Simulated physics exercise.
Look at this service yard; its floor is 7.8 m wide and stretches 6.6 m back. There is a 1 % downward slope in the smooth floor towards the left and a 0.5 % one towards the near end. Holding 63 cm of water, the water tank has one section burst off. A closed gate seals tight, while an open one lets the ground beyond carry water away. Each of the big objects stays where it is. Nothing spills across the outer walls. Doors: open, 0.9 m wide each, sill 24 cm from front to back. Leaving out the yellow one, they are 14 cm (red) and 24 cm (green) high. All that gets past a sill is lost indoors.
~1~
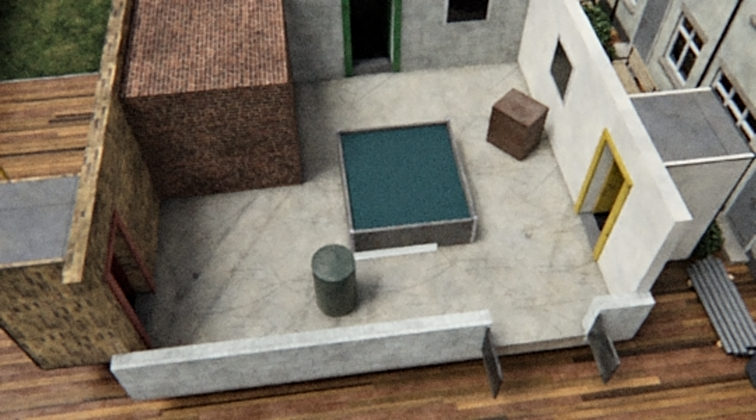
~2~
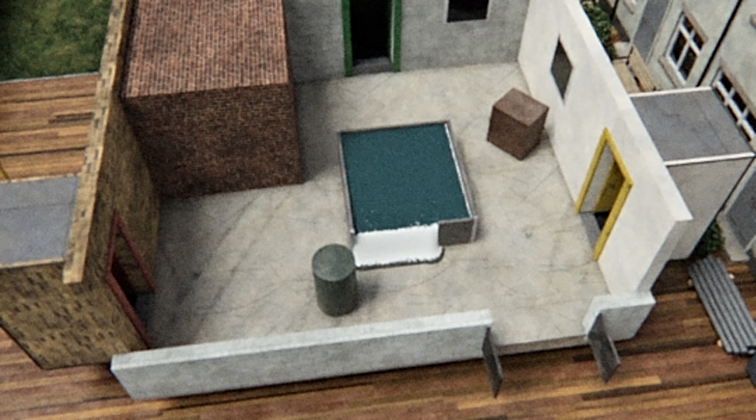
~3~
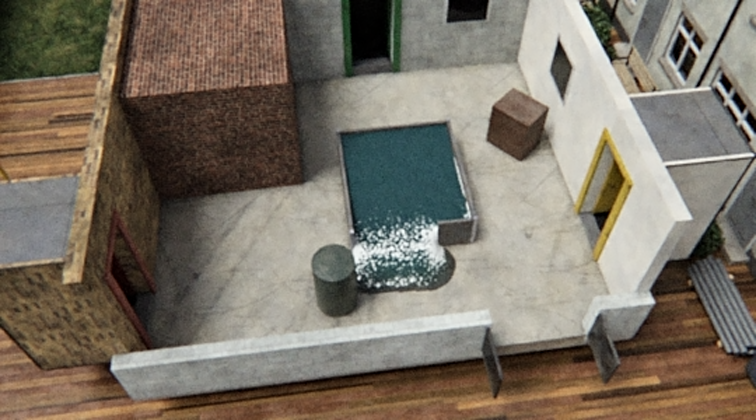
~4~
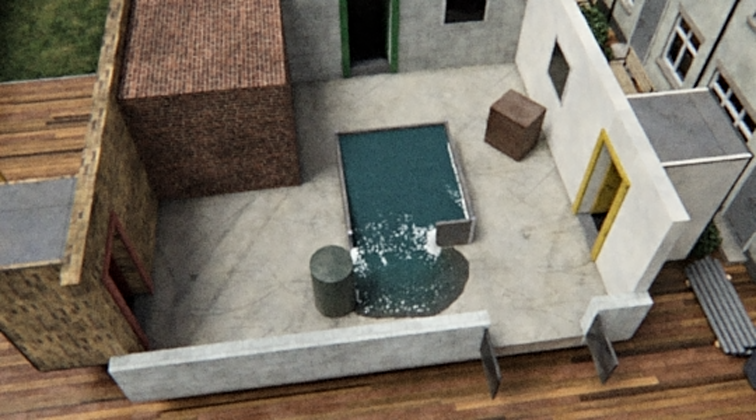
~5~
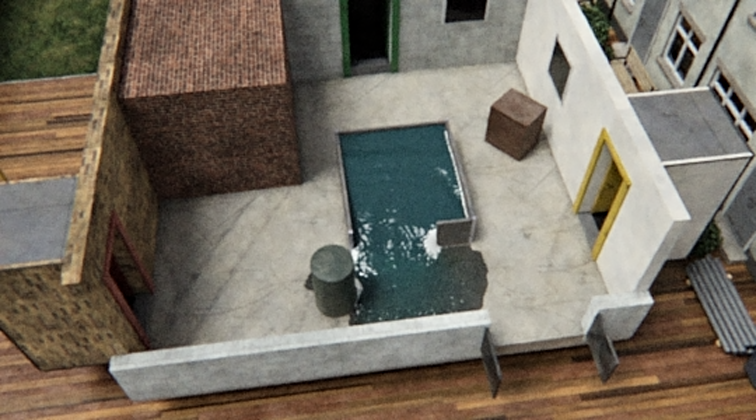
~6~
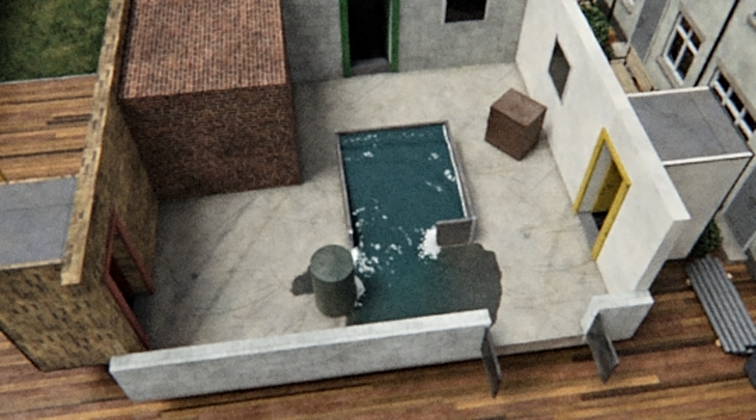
Water burst through the near side of a tank in a walled yard, foamed onto the pale floor, then spread to the low front wall and around the green cylinder standing nearby.
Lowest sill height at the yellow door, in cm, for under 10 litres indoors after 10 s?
I would say 11.5 cm.
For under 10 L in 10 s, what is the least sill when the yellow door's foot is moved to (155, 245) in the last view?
About 13.5 cm.
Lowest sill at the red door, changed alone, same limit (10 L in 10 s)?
At red, roughly 20 cm.
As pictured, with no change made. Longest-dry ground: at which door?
Green.
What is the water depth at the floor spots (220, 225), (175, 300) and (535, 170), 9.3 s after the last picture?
The depths come to about 9, 11 and 7 cm.
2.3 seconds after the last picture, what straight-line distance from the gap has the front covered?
Close to 4.6 metres, I'd say.
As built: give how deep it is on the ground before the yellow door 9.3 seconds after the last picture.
Some 6.0 cm.
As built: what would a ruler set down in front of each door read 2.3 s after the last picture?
Red door: 24 cm; yellow door: 13 cm; green door: 0 cm.
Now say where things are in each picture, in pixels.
The first frame shows still water, 63 cm deep, in the water tank at (403, 176); the yellow door at (601, 200) is dry.
In the second frame, the gap is at (396, 241), the front 0.3 m out at (387, 264); the back of the water tank holds 63 cm.
In the third frame, the front is at (422, 287), 0.8 m from the gap at (395, 243); 1.3 m2 of floor is wet, 63 cm left at the back.
In the fourth frame, water pours out at (393, 245) and has run 1.3 m, to (415, 314); about 10 cm deep outside, 63 cm at the back.
In the fifth frame, the gap is at (394, 244), the front 1.9 m out at a hidden place; the back of the water tank holds 63 cm.
In the sixth frame, the gap is at (394, 244), the front 1.9 m out at a hidden place; the back of the water tank holds 59 cm; the yellow door at (599, 199), 3.5 m from the gap, is still 2.1 m from the nearest water.
Then, 0.7 s after the last picture water covers 15 % of the floor, deepest (49 cm) near (391, 336); it has not reached the yellow door.
Then, 2.3 s after the last picture water covers 50 % of the floor, deepest (34 cm) near (392, 346); 13 cm at the yellow door, 1 litre in over its 5 cm sill.
Then, 9.3 s after the last picture water covers 90 % of the floor, deepest (16 cm) near (146, 378); 6 cm at the yellow door, 71 litres in over its 5 cm sill.
At the yellow door as built, the water peaked near 14 cm, 2.5 s after the last picture.
Run again over the same 10 s with other heights there, 15 litres in over 10.5 cm, 3 litres over 14 cm. The limit of 10 litres is kept from about 11.5 cm up.
